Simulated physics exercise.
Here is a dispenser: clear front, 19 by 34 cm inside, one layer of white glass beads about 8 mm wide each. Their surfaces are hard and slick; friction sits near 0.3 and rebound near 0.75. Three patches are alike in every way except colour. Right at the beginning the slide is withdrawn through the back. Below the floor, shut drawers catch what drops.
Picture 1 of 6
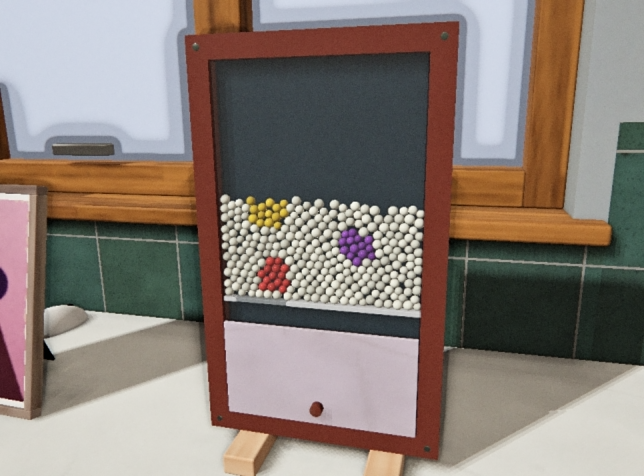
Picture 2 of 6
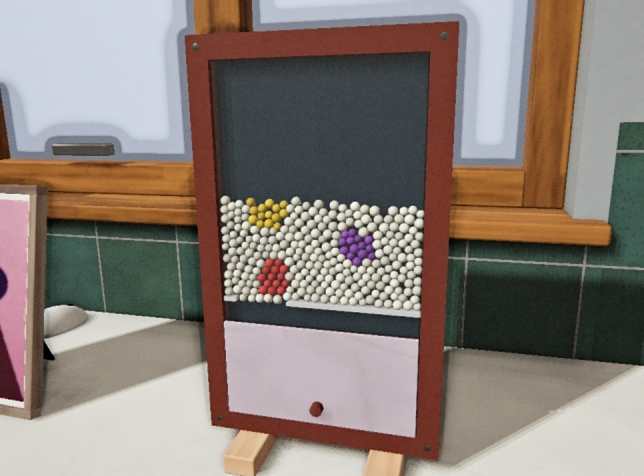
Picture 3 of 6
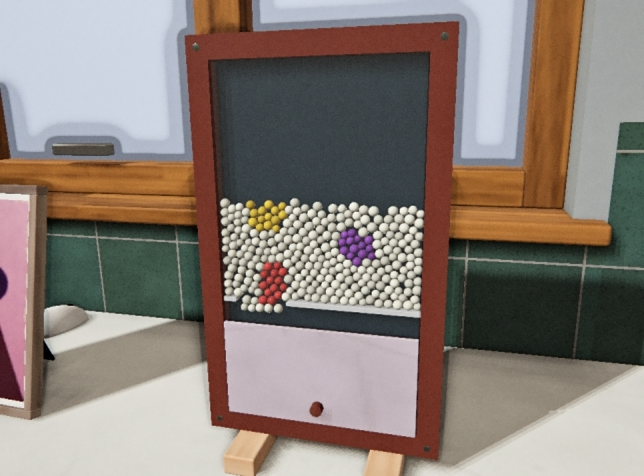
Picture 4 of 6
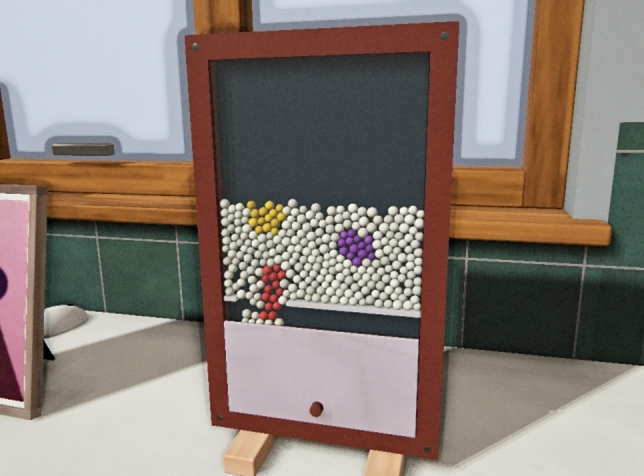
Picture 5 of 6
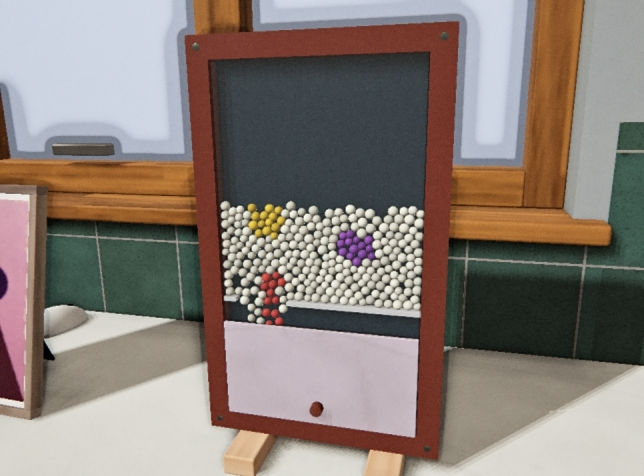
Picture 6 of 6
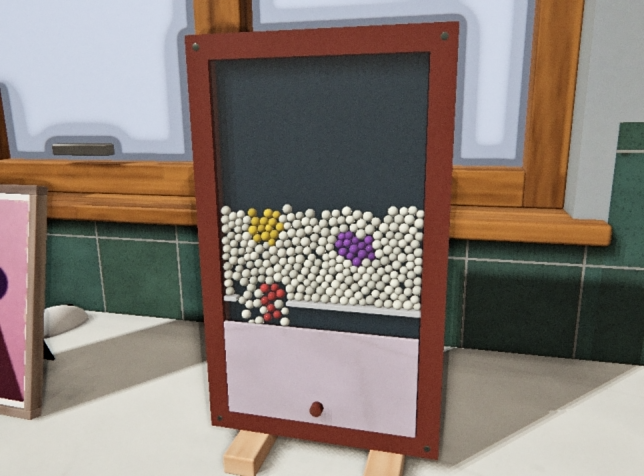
On a pale countertop before green tiles and a wood-framed window, a fixed camera looks at an upright dispenser from the front, slightly to one side. Its red frame holds white beads with a yellow patch upper left, a red patch lower left and a purple patch right of centre. The floor opens at left, beads drop through, the red patch stretches downward, and the yellow sinks slightly.
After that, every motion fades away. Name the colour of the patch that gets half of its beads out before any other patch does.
The red patch gets there first.
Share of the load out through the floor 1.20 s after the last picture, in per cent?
Close to 75 percent at that moment.
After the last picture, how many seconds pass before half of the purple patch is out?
Half is gone at around 0.8 s.
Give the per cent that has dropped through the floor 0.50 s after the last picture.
It should be near 60 per cent.
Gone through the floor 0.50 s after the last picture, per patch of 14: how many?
The yellow patch has 14 out, the purple patch 0, the red patch 14.
Then, 0.15 s later than the last picture, 30 % are out; out of 14, yellow 0, purple 0, red 14.
Then, 0.50 s later than the last picture, 60 % are out; out of 14, yellow 14, purple 0, red 14.
Then, 1.20 s later than the last picture, 75 % are out; out of 14, yellow 14, purple 13, red 14.
All still 2.3 s after it, 80 % are out; out of 14, yellow 14, purple 14, red 14; half out at yellow 0.21 s, purple 0.74 s, red 0.03 s.
